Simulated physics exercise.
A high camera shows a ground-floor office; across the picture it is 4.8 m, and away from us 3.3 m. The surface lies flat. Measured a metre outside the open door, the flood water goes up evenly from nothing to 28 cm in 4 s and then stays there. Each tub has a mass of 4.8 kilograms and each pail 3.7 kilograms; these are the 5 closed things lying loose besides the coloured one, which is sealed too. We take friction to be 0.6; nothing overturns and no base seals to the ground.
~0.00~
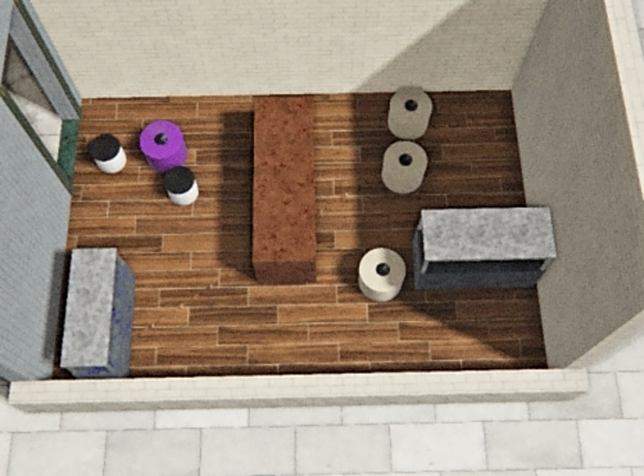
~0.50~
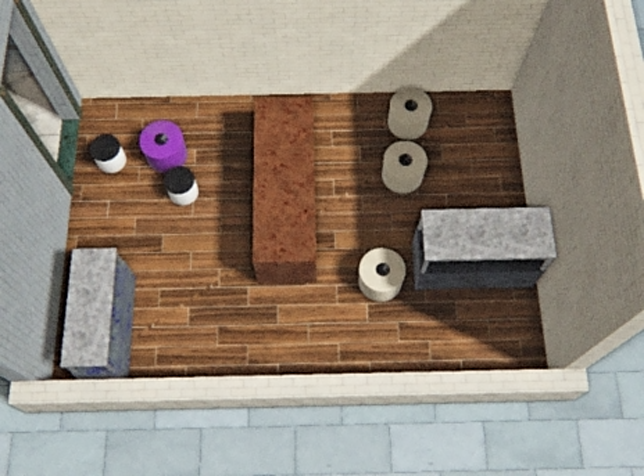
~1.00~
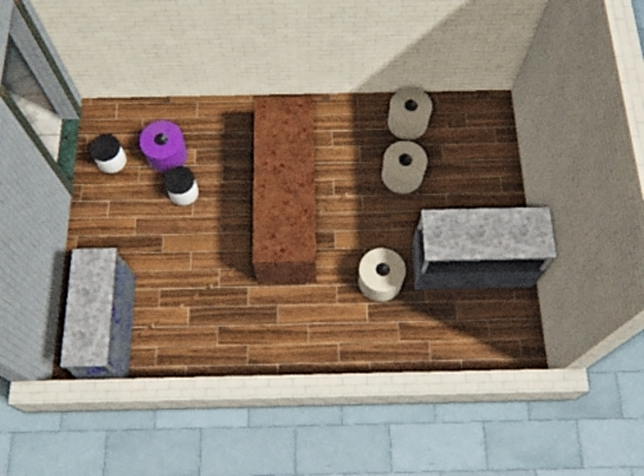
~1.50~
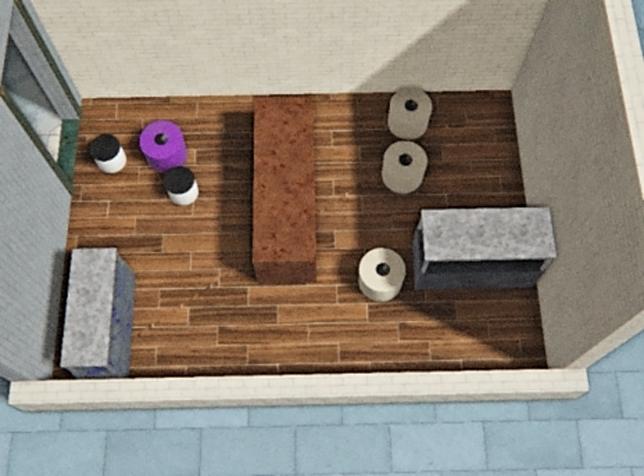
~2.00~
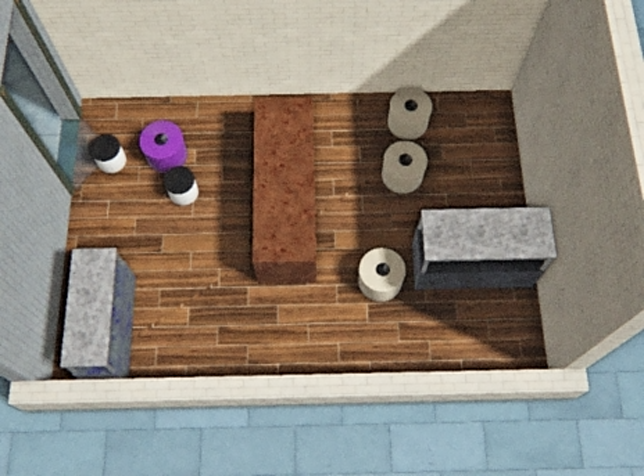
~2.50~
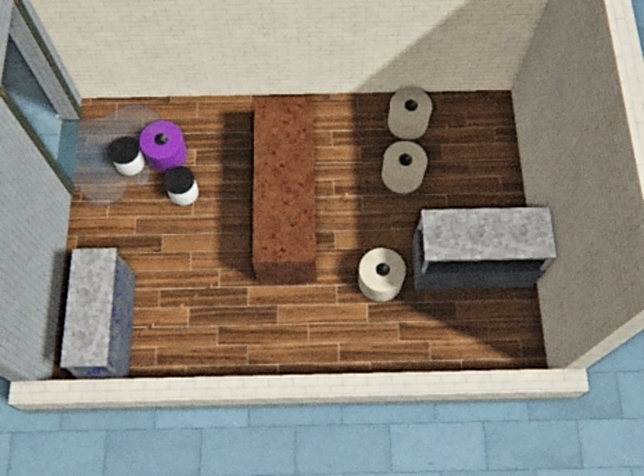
A small room with a wooden floor and pale walls is seen from high above, with paving outside. A purple tub stands between two black-topped white containers at upper left, a long reddish-brown block fills the middle, and three beige or cream containers and two grey-topped units stand around it. The paving turns blue under water, then a thin sheet enters at left and the nearest white container shifts slightly right, the camera still.
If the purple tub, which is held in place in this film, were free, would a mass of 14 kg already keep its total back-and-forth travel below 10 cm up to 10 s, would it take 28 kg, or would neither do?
Prediction: Neither amount steadies it.
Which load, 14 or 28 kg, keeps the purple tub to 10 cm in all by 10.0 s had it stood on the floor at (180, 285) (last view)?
Result: Heavy passes, light fails.
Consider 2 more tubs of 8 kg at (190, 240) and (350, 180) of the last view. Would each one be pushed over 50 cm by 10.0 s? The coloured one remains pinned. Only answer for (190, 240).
Result: Exceeds it.
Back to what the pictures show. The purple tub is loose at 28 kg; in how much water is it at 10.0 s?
Something like 17 centimetres.
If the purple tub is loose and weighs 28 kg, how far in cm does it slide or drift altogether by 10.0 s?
Total path: Around 60 cm.
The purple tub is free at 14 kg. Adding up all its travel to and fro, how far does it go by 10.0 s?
It covers about 250 cm altogether.
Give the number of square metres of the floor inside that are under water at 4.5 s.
Wet: Near 6.0 m2.
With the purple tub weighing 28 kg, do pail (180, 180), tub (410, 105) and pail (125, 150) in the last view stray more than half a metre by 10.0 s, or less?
Exceeds it; exceeds it; exceeds it.
After 3.5 s the purple tub would be 7 cm from its start with 14 kg and 0 cm from its start with 28 kg; 7 cm of water round it then.
After 4.5 s the purple tub would be 56 cm from its start with 14 kg and 0 cm from its start with 28 kg; 7 cm of water round it then.
After 7.0 s the purple tub would be 60 cm from its start with 14 kg and 29 cm from its start with 28 kg; 11 cm of water round it then.
After 10.0 s the purple tub would be 155 cm from its start with 14 kg and 58 cm from its start with 28 kg; 17 cm of water round it then.
